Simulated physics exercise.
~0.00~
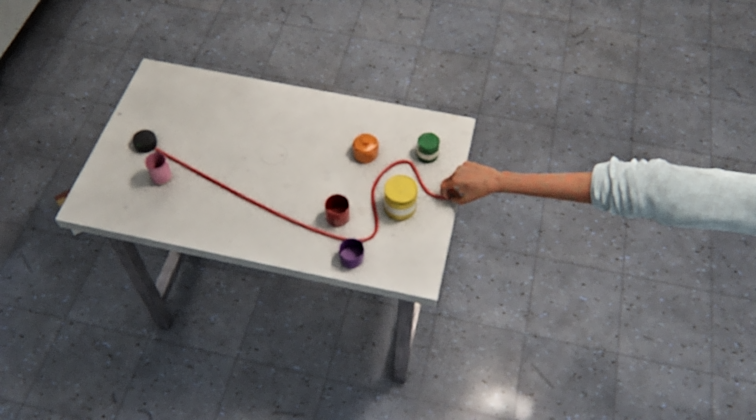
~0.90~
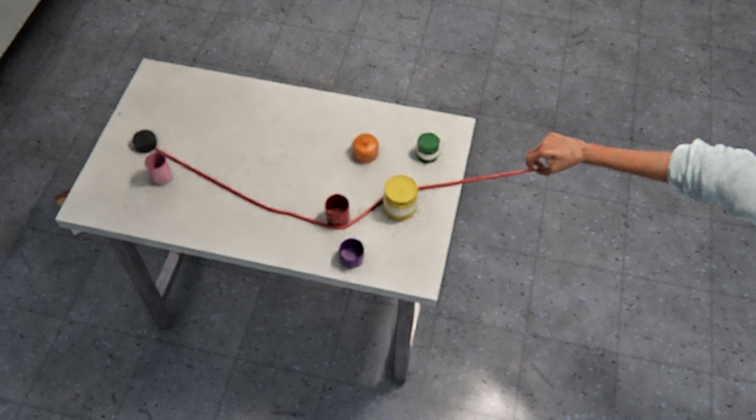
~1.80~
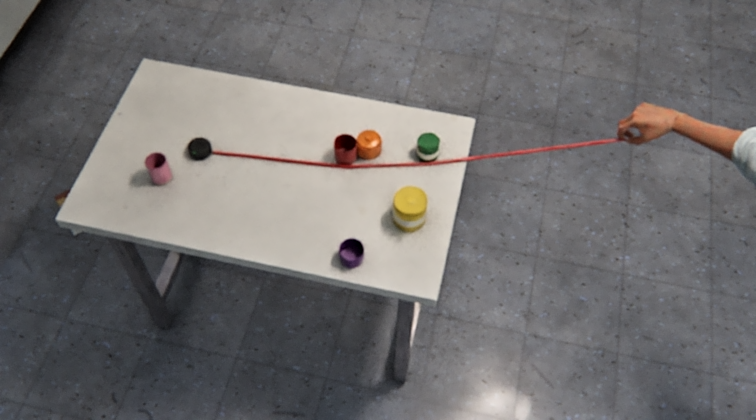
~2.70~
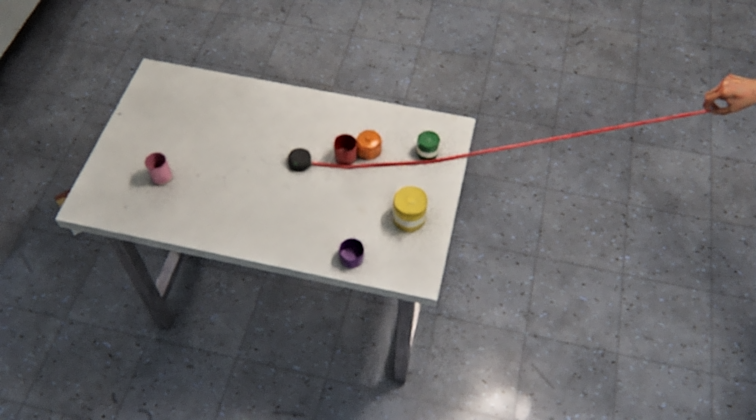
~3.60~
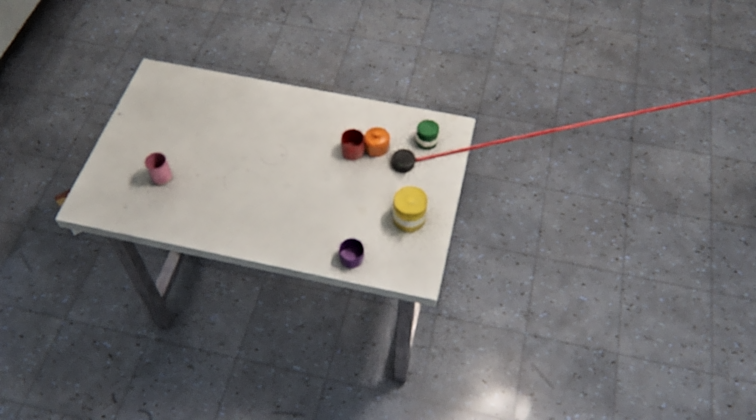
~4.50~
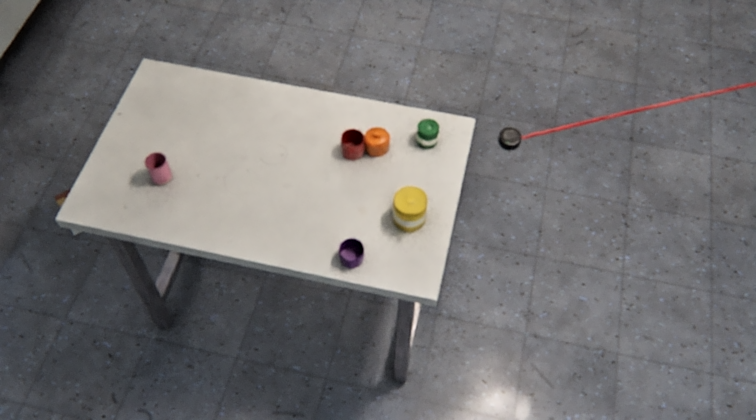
In this clip, a hand pulls a red cord rightward across a white table, dragging the red cup up beside the orange pot and nudging the yellow tin. The attached black round piece follows, slides past the green tin, which shifts slightly, and ends beyond the table's right edge.
